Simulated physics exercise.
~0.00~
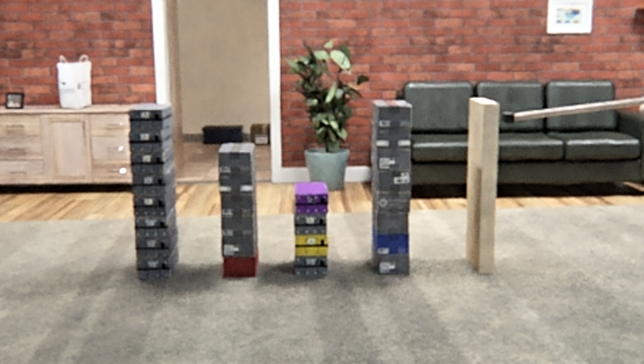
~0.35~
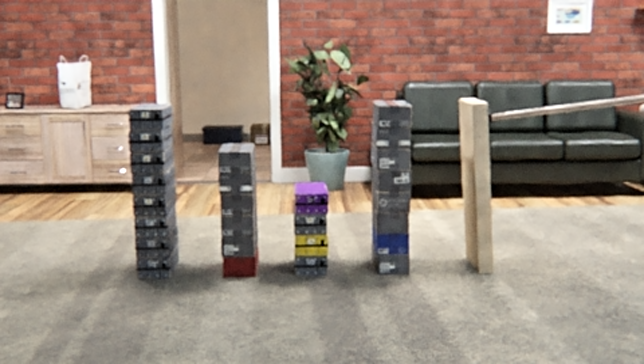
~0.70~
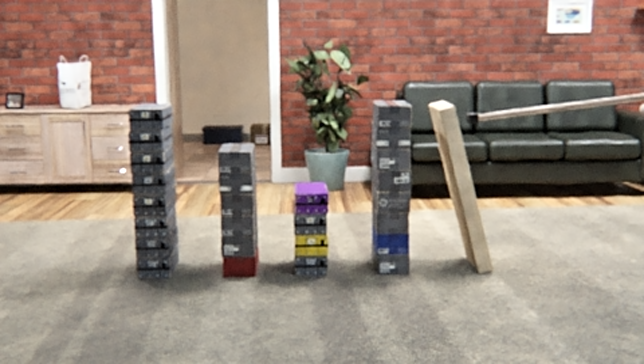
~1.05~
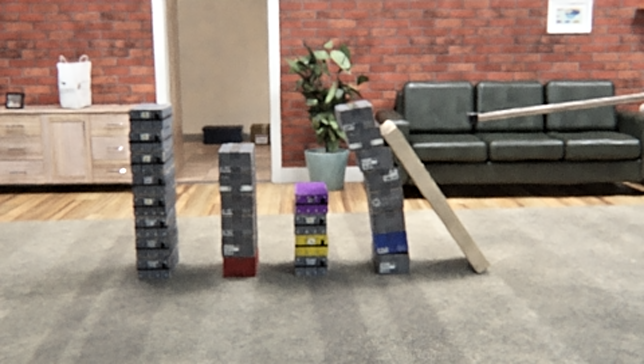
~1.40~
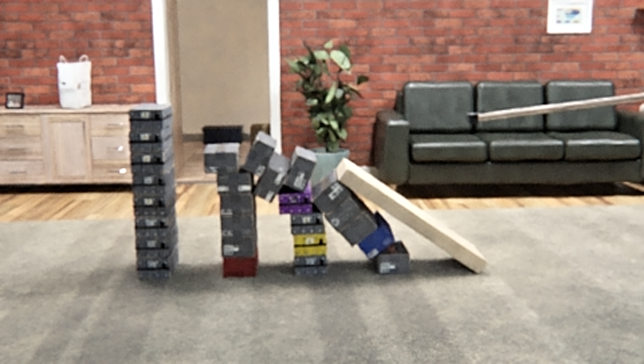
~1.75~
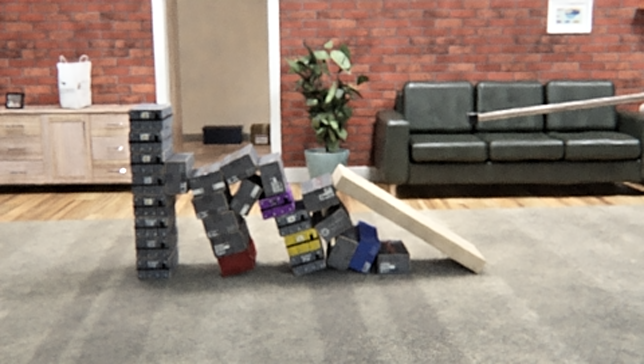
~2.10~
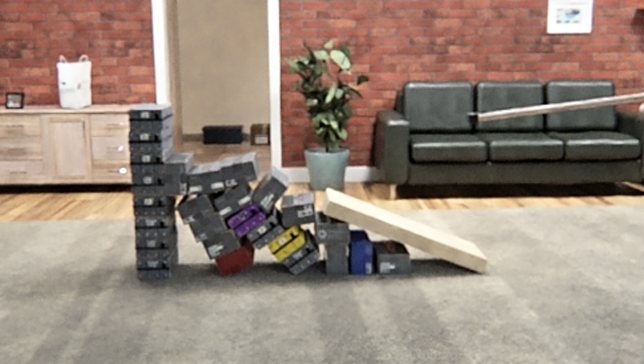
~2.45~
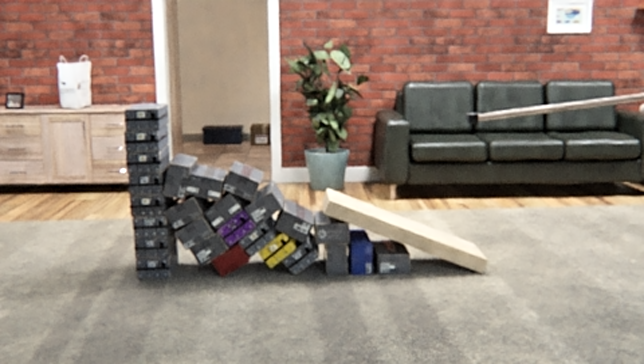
A pushed wooden board tips left and topples three box stacks against the upright leftmost one.
